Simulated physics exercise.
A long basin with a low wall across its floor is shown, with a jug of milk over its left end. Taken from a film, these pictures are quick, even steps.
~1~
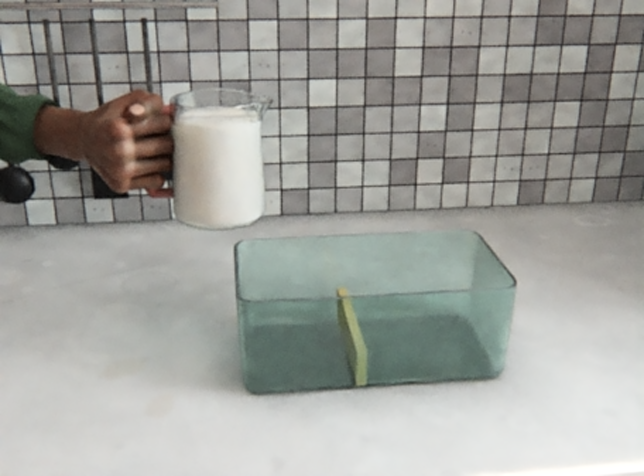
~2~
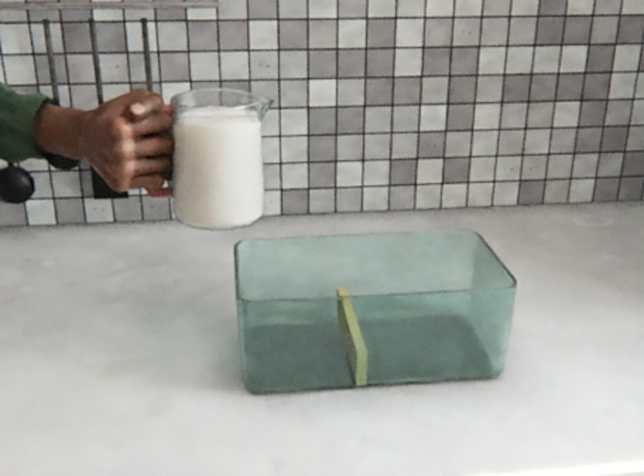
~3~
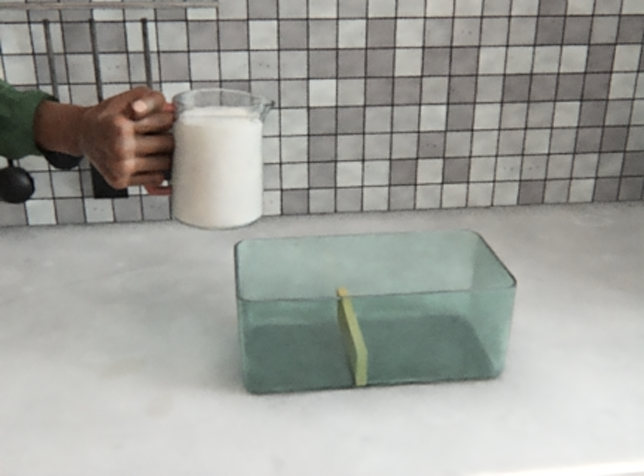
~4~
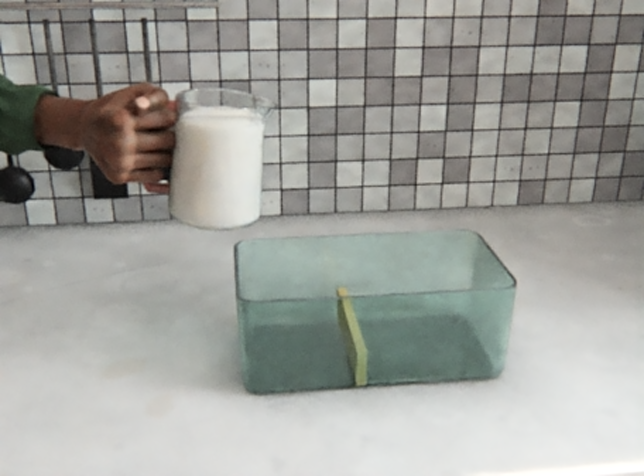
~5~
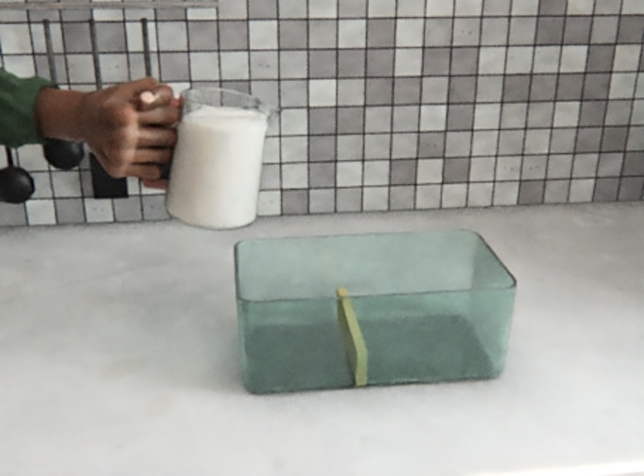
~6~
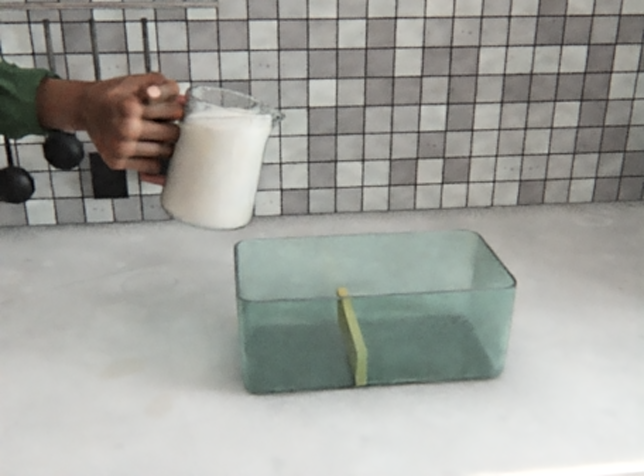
On a pale countertop before a tiled wall, a hand holds a glass jug of milk above the left end of a long, clear greenish basin with a low yellowish wall across its floor. The jug starts upright and barely moves, then the hand gradually tilts it slightly to the right.
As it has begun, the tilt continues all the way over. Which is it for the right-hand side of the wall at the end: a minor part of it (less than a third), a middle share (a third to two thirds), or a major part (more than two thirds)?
It holds a middle share.
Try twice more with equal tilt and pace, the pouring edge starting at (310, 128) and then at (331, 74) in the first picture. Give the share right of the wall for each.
First try 90 %, second try 95 %.
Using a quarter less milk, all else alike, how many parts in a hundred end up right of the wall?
Near 30 parts in a hundred.
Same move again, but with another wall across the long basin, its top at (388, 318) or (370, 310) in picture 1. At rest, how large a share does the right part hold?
In turn 5 and 5 in a hundred.
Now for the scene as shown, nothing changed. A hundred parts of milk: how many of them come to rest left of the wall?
It comes to about 45 per cent.
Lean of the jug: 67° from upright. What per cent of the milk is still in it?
About 85 % remains.
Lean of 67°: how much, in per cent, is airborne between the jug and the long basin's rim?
Close to 10 in a hundred.
A moment on, the jug is tipped part way and 86 per cent is still to pour, 1 is left of the wall and 1 right of it.
Next, the jug is tipped on its side and 44 per cent is still to pour, 11 is left of the wall and 25 right of it.
Then the jug is tipped on its side and 13 per cent is still to pour, 30 is left of the wall and 50 right of it.
Later the jug is tipped on its side and 3 per cent is still to pour, 43 is left of the wall and 51 right of it.
At rest 47 per cent lies left of the wall, 52 right of it and 1 outside.
